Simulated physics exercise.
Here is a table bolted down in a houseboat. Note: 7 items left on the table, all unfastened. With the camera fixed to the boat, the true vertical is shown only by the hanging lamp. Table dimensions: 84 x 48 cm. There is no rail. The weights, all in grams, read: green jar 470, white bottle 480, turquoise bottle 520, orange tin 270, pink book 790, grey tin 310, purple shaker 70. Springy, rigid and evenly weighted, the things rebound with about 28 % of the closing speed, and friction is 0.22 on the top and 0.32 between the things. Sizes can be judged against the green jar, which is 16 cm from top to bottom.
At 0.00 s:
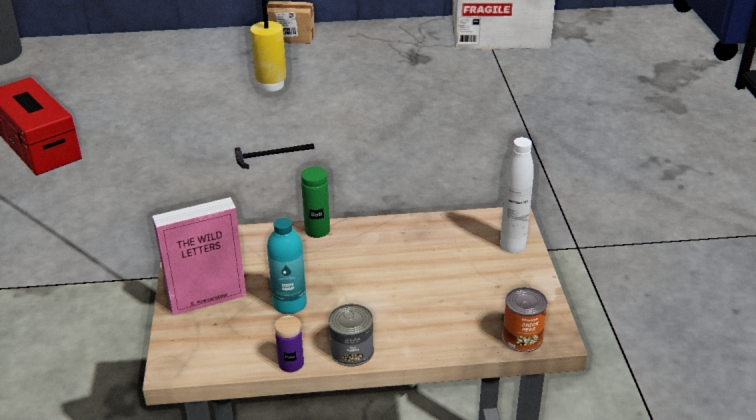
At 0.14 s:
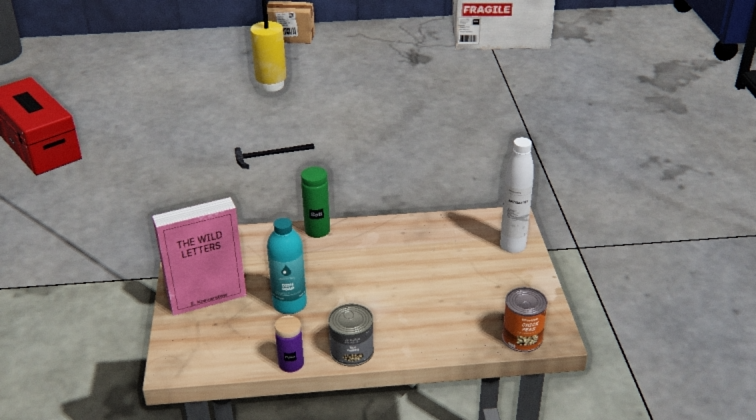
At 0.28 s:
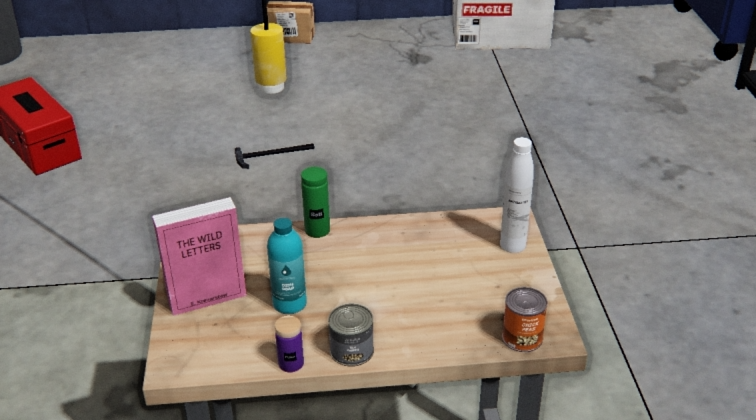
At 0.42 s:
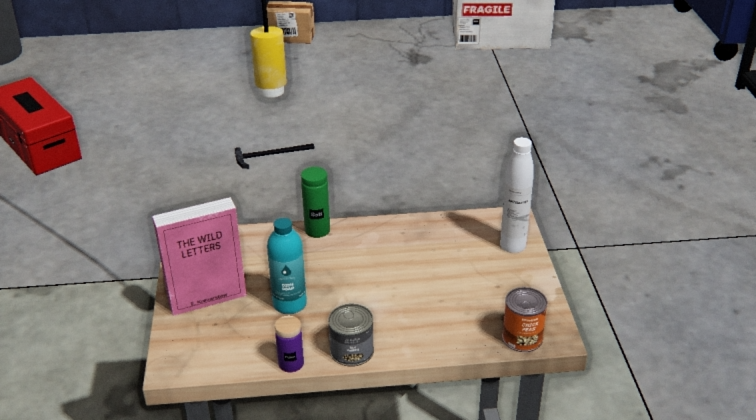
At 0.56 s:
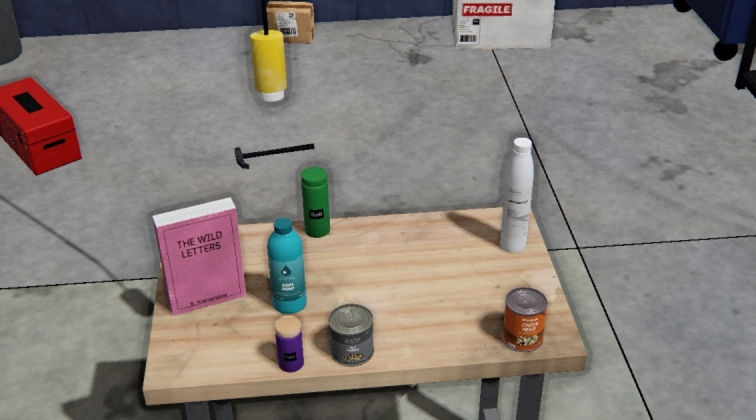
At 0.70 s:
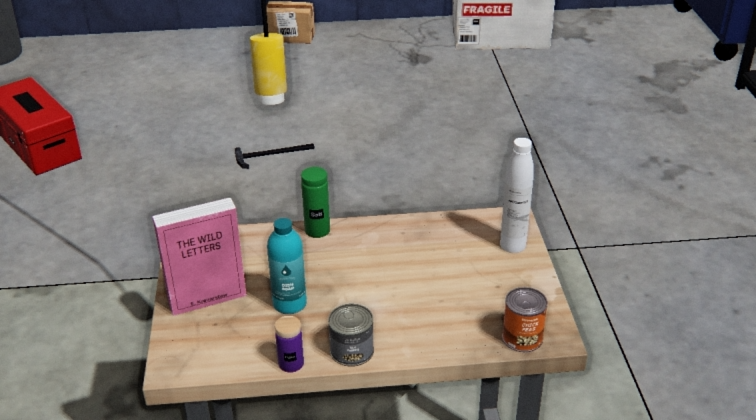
At the start, a pink book, bottles, tins, a green jar and a purple shaker stand on a wooden table, with a yellow lamp hanging beyond it. The lamp then drifts slightly down the view, showing more of its dark cord, while everything on the table stays in place throughout.
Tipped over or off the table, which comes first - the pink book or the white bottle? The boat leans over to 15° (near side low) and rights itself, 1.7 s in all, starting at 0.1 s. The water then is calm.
It is the first one.
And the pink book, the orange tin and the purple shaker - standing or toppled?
Final state - pink book: Goes over; orange tin: Goes over; purple shaker: Goes over.
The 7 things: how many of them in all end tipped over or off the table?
It adds up to 4.
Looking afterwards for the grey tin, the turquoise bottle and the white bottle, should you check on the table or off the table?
Final state - the grey tin ends out of bounds; the turquoise bottle stays within bounds; the white bottle stays within bounds.
Around 1.50 s, floor tilted 4°, near side down; orange tin, pink book and purple shaker now off the table; white bottle shifted 6 cm near (524, 212); grey tin tipped 7° against what carries it.
Around 1.90 s, boat level; grey tin now off the table; white bottle shifted 6 cm near (524, 212); green jar shifted 6 cm.
Finally (2.3 s), off the table, orange tin, pink book, grey tin and purple shaker; not toppled but over 5 cm from the start, green jar, white bottle and turquoise bottle. Final places as that camera would see them, white bottle near (524, 212). Pink book went at 1.08 s; white bottle was never lost.
